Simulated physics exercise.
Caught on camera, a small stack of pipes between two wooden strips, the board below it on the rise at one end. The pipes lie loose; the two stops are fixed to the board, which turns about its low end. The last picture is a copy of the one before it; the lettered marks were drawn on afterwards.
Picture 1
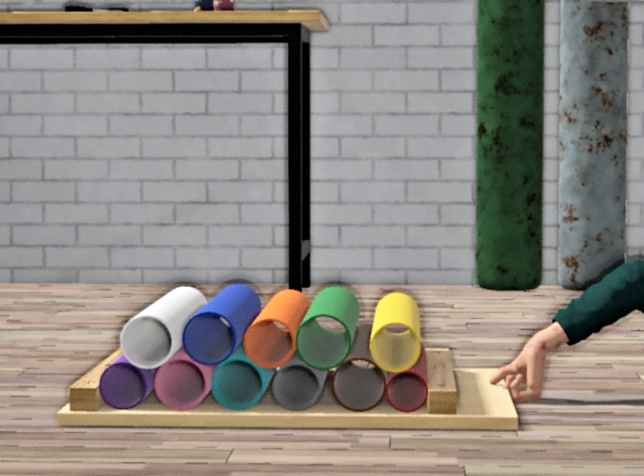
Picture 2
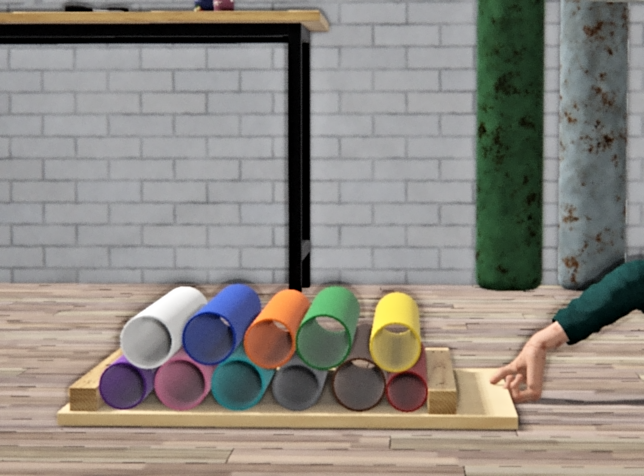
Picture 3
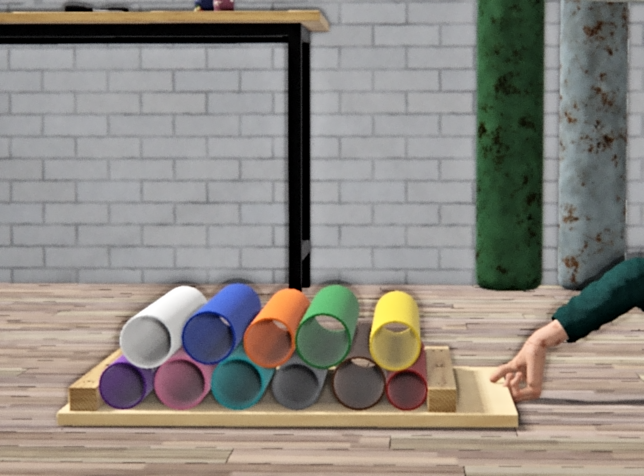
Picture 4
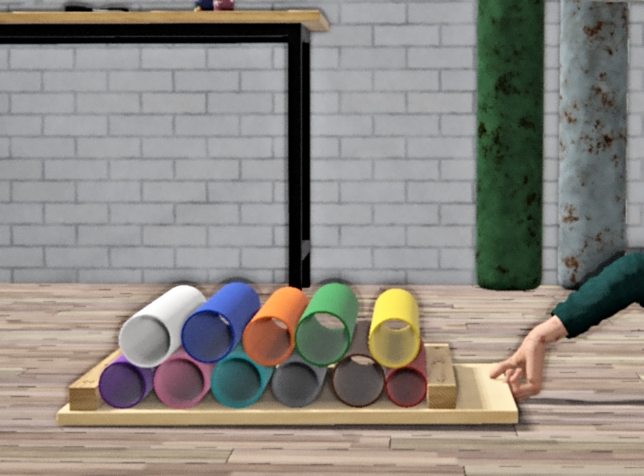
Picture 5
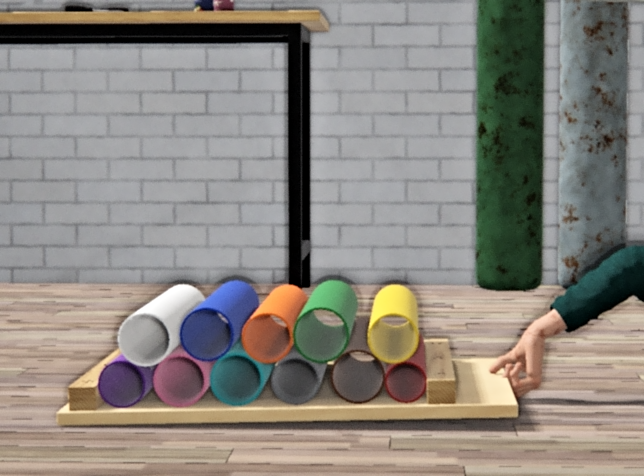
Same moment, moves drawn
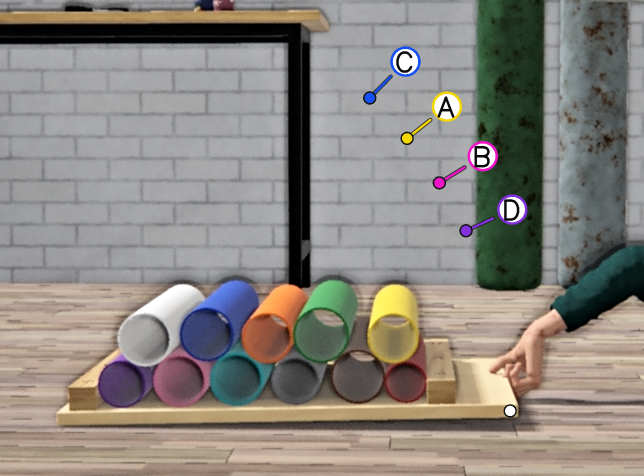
A wooden board holding two rows of loose, colourful pipes between wooden strips rose very slightly at its right end, where a hand held it, while the pipes stayed stacked together.
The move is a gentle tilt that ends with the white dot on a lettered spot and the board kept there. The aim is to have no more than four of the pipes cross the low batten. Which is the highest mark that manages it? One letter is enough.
Lift it to A and no more.
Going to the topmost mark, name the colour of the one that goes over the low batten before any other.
The white one.
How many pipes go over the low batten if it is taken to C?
It comes to five.
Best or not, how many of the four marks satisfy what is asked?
Three of the four.
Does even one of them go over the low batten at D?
Yes.
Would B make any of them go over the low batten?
At B: Yes.
On the marked copy, A at (407, 138); B at (439, 183); C at (369, 98); D at (466, 231); the white dot at (510, 411).
With A. Early on, board at 20°.
Further on, board at 38°.
At the end, board at 39°, four over the low batten (green, white, orange, blue).
As for the rest, B four over the low batten (green, white, orange, blue); C five over the low batten; D four over the low batten (green, white, orange, blue).
